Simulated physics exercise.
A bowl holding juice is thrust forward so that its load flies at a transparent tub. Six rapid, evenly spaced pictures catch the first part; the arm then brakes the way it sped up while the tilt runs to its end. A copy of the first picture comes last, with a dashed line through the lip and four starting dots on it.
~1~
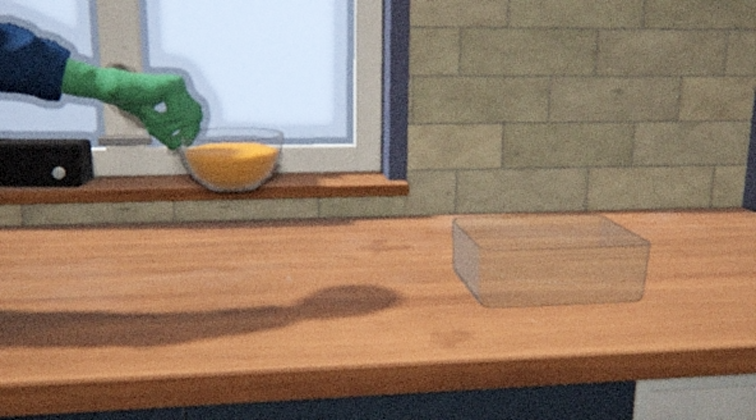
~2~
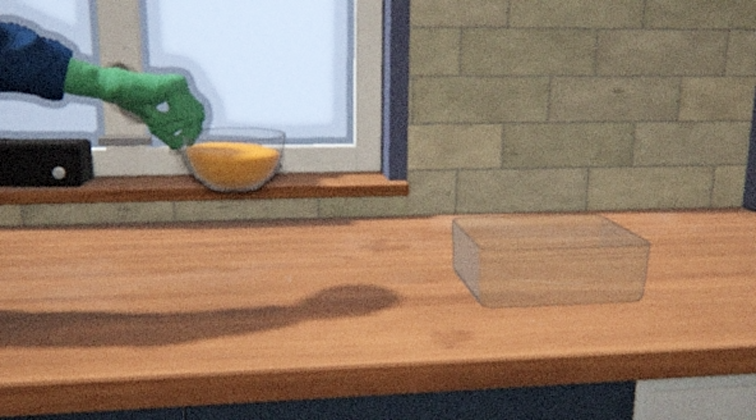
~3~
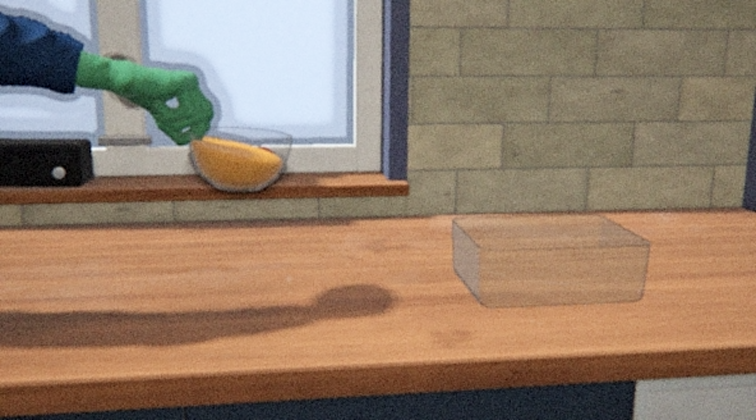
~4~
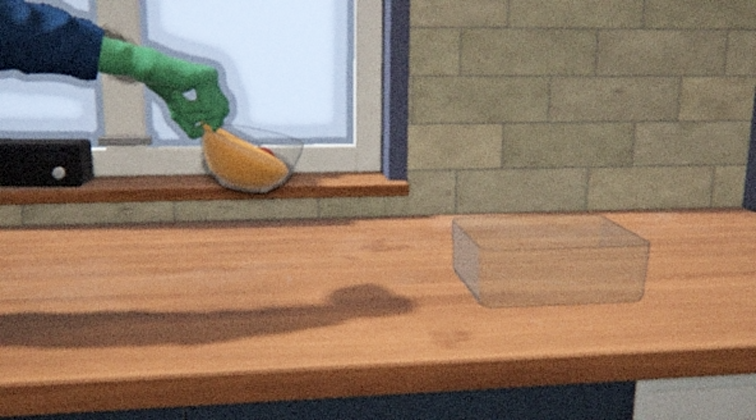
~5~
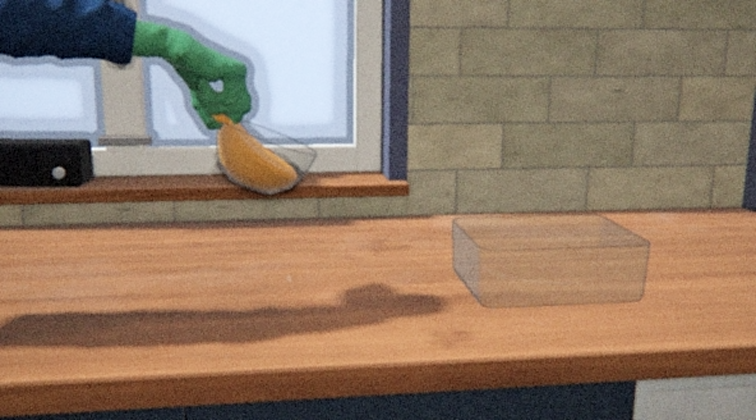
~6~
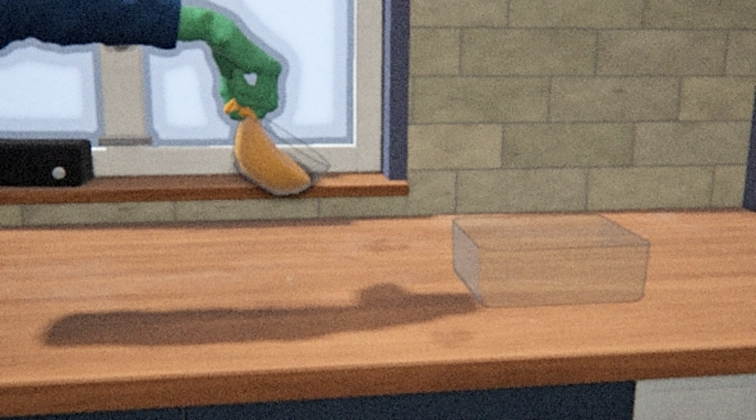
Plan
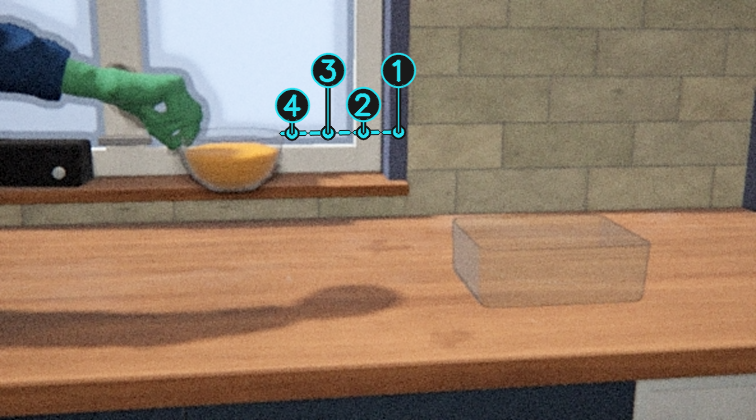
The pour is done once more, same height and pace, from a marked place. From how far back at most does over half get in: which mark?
Use place 3.
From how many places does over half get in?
Three of them.
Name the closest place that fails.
It is 4.
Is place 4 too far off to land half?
Yes, it does.
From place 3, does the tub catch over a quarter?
Yes, it does.
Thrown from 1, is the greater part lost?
No, not at all.
On the marked copy, 1 at (398, 132); 2 at (363, 132); 3 at (328, 132); 4 at (292, 133).
Choosing 1, about 80 % lands in the tub, 10 % falls short and 10 % goes beside or beyond.
Choosing 2, about 75 % lands in the tub, 7 % falls short and 18 % goes beside or beyond.
Choosing 3, about 73 % lands in the tub, 15 % falls short and 12 % goes beside or beyond.
Choosing 4, about 18 % lands in the tub, 76 % falls short and 6 % goes beside or beyond.
